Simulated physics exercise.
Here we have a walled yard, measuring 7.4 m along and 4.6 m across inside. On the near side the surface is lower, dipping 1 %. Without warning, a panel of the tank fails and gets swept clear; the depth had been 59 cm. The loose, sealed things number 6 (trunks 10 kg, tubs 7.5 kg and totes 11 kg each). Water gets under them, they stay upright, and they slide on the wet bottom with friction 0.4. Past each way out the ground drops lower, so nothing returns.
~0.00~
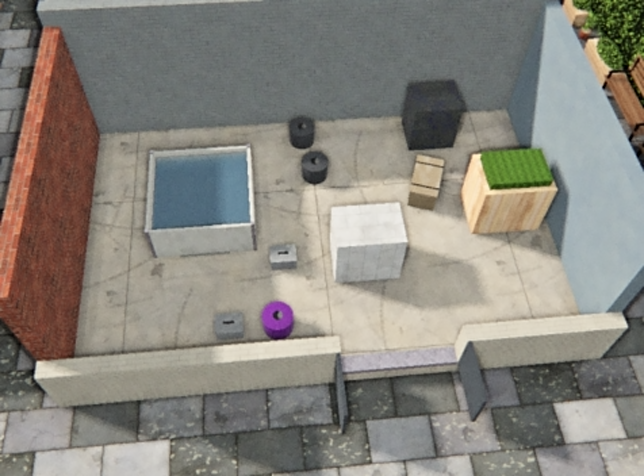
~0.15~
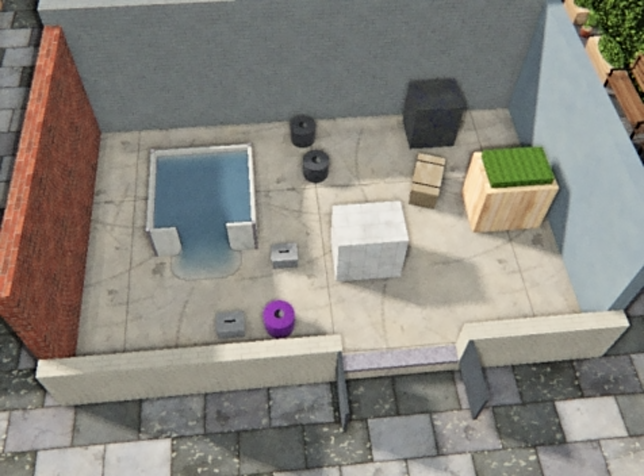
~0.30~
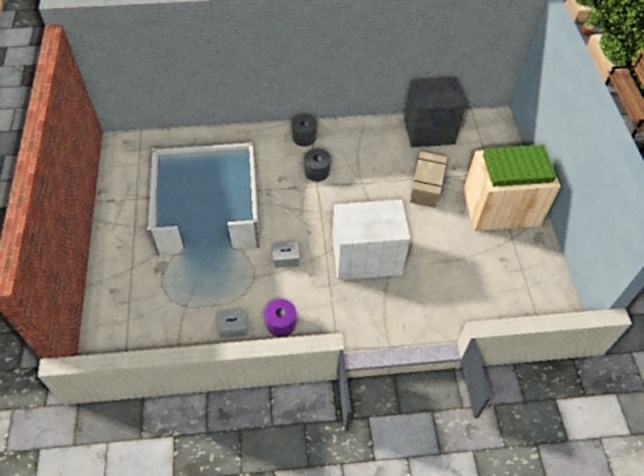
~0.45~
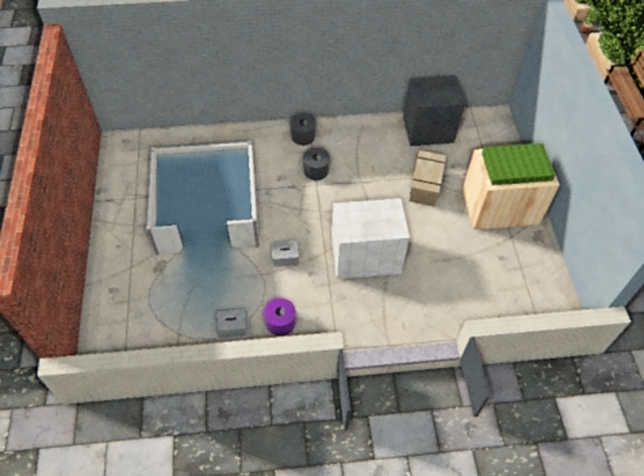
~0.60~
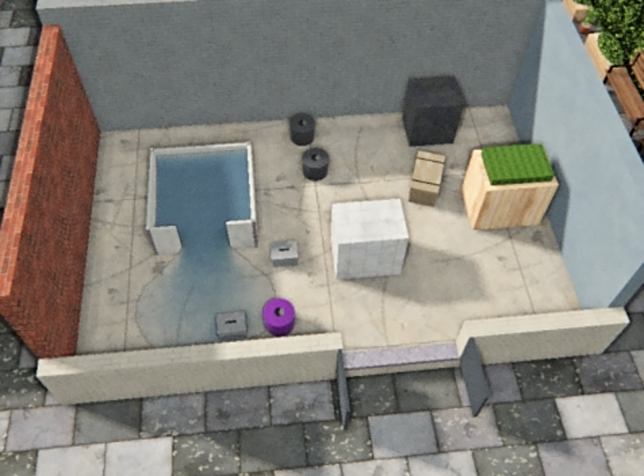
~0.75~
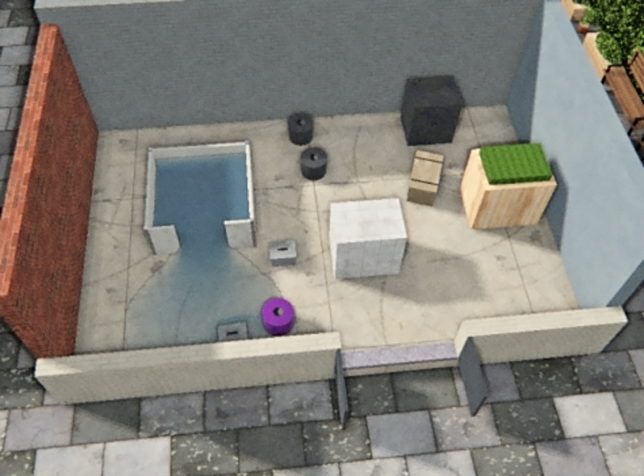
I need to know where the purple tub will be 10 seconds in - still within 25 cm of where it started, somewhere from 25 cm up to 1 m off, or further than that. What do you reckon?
I would say it is further than 1 m.
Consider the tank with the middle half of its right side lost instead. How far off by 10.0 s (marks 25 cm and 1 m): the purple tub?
Outcome for the purple tub: It remains nearly still.
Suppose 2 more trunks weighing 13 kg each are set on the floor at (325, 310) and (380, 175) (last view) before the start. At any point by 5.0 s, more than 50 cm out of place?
So it goes across the line, then behind the line.
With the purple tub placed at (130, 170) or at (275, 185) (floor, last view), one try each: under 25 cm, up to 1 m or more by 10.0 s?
Respectively: It is shoved a long way; it rests almost unmoved.
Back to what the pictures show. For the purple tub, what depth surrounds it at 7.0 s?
Roughly 4 cm at that moment.
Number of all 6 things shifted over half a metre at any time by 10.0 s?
The answer here is 2.
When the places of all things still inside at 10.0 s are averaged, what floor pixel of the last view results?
Mean position: Approximately (392, 221).
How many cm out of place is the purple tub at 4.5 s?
About 350 cm out of place.
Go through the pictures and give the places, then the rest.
In the first frame, the purple tub at (278, 315), on the bottom; 2.2 m2 under water; 0 of 6 have shifted.
In the second frame, the purple tub at (279, 314) rests on the ground; water covers 2.7 m2; 0 of 6 have shifted.
In the third frame, the purple tub at (281, 313) rests on the ground; water covers 3.3 m2; 0 of 6 have shifted.
In the fourth frame, the purple tub at (280, 312), on the bottom; 4.1 m2 under water; 0 of 6 have shifted.
In the fifth frame, the purple tub at (279, 312), on the bottom; water covers 5.0 m2; 0 of 6 have shifted.
In the sixth frame, the purple tub at (278, 312), on the bottom; water covers 5.6 m2; 1 of 6 have shifted.
After 2.0 s the purple tub is near (400, 312), 1.7 m from its start, aground; 0 of 6 are out; 1 afloat.
After 4.5 s the purple tub is near (531, 289), 3.7 m from its start, aground; 0 of 6 are out; 0 afloat.
After 7.0 s the purple tub is near (535, 288), 3.8 m from its start, aground; 0 of 6 are out; 0 afloat.
After 10.0 s the purple tub is near (550, 280), 4.0 m from its start, afloat; 0 of 6 are out; 1 afloat.
